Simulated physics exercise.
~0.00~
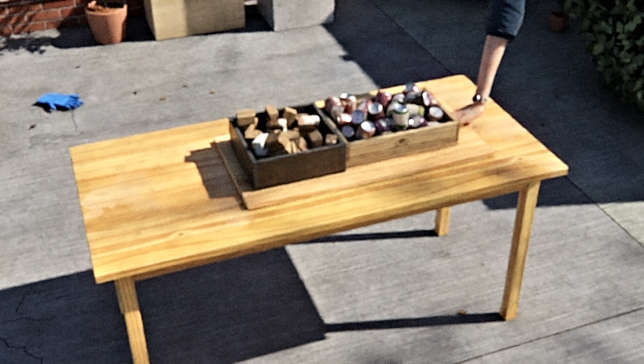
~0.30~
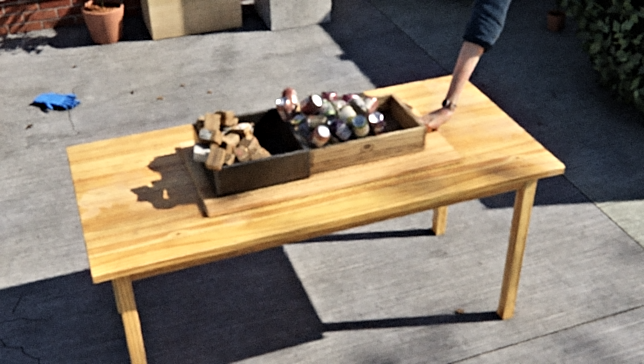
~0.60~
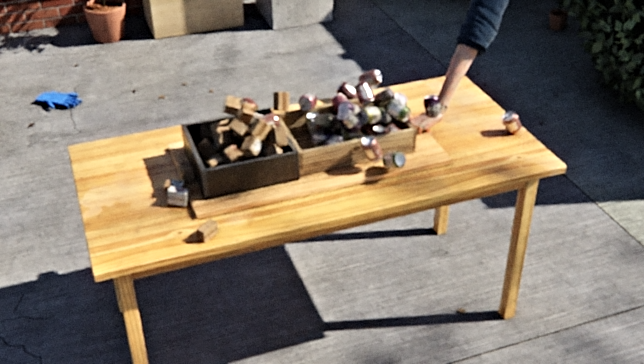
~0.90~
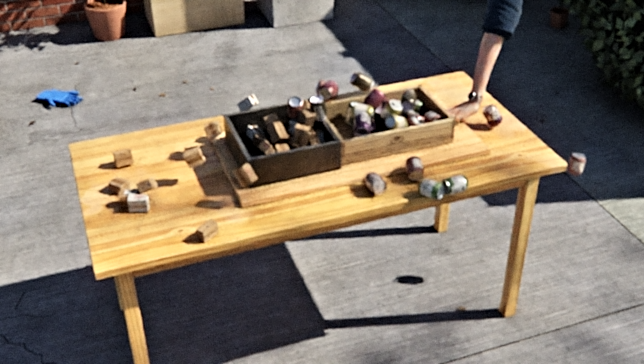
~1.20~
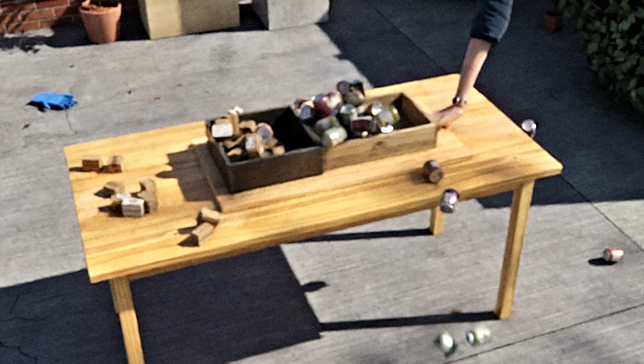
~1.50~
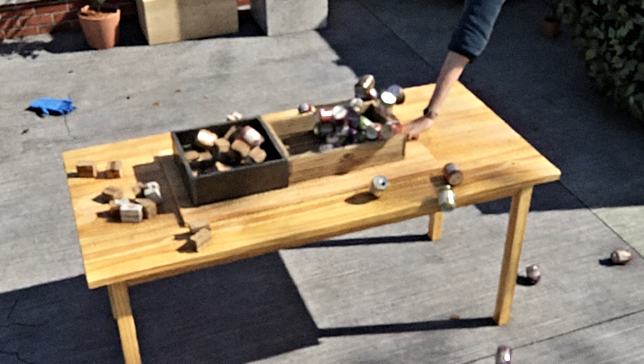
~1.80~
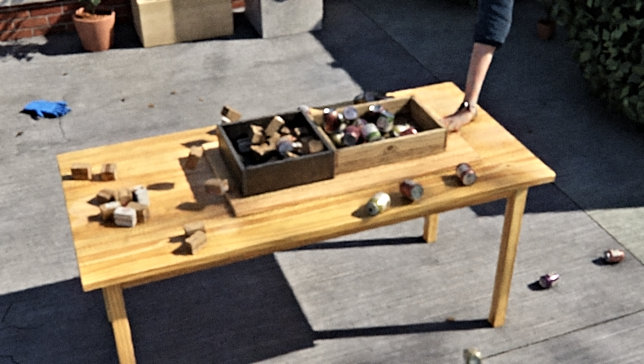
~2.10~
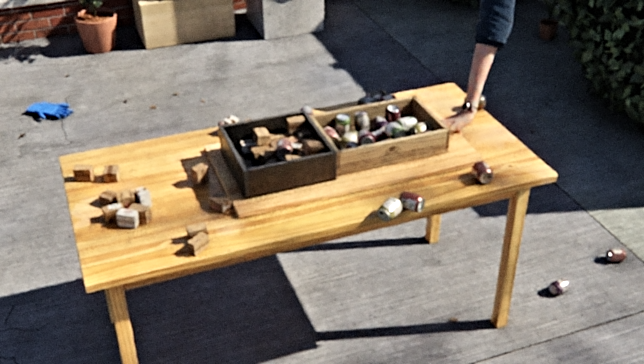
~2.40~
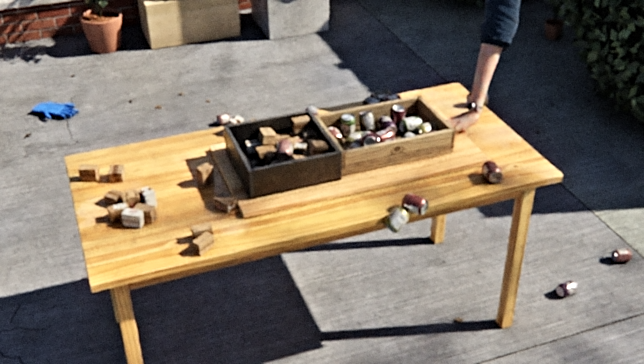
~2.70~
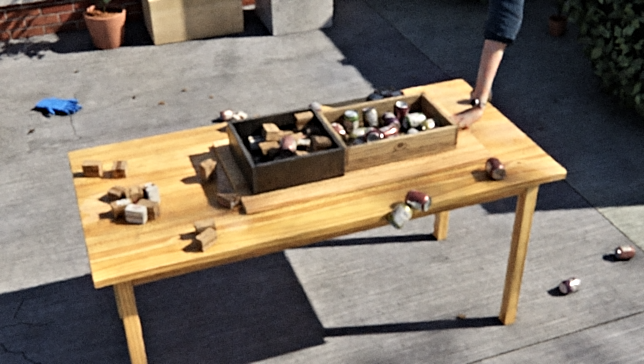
The footage shows a hand pushing and pulling a board holding a black tote of little parcels and a wooden tote of mini cans back and forth across a table; pieces bounce out onto the tabletop and ground, and the totes finally rest still partly filled.
